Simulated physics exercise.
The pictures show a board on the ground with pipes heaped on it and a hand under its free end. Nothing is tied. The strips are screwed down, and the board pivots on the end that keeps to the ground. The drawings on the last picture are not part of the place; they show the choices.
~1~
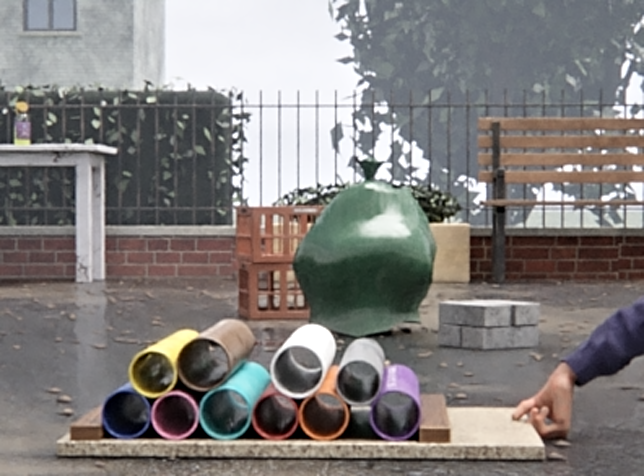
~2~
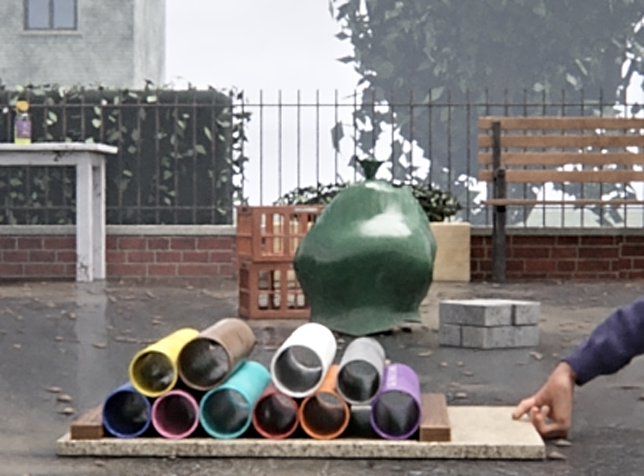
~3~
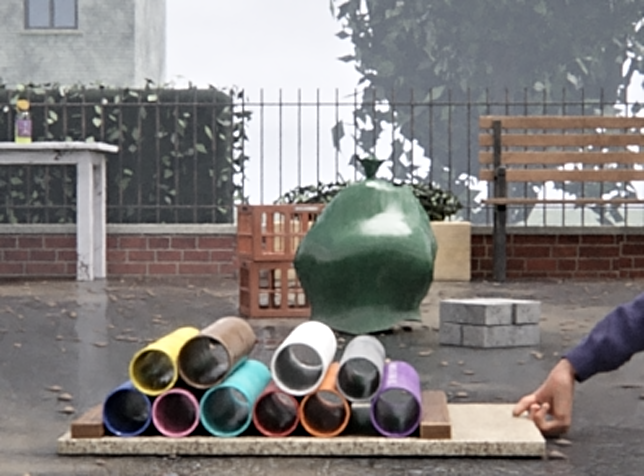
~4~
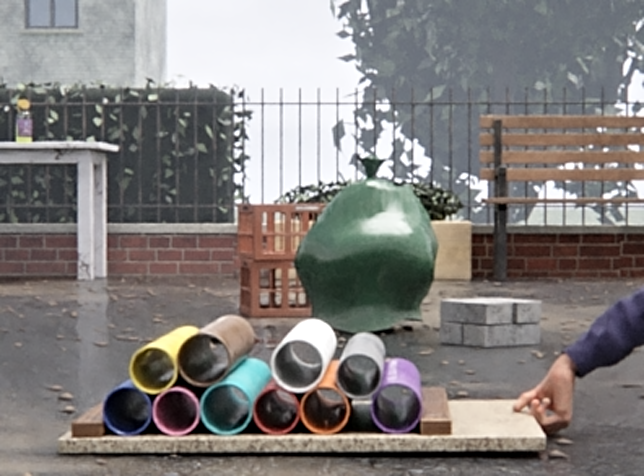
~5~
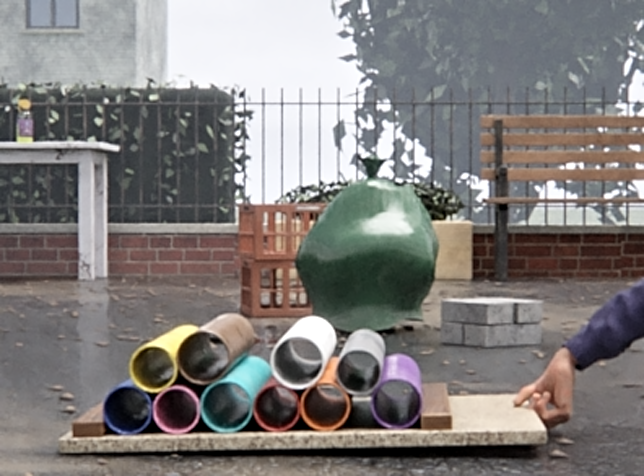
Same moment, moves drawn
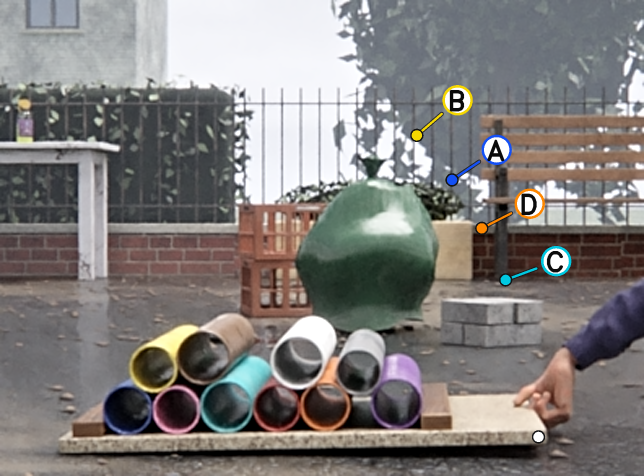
A hand slightly lifts the right end of a board heaped with colourful pipes.
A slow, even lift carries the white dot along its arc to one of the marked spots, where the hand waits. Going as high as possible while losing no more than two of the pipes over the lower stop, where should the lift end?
Mark C is as high as it can go.
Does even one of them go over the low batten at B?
At B: Yes.
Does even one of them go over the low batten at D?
At D: Yes.
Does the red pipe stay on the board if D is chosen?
Yes.
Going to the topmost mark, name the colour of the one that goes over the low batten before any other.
The yellow one.
On the marked copy, A at (452, 180); B at (417, 136); C at (505, 280); D at (481, 228); the white dot at (538, 437).
With C. Early on, board at 14°.
Further on, board at 21°.
At the end, board at 21°, none over the low batten.
As for the rest, A four over the low batten (yellow, white, grey, brown); B seven over the low batten; D three over the low batten (yellow, white, brown).
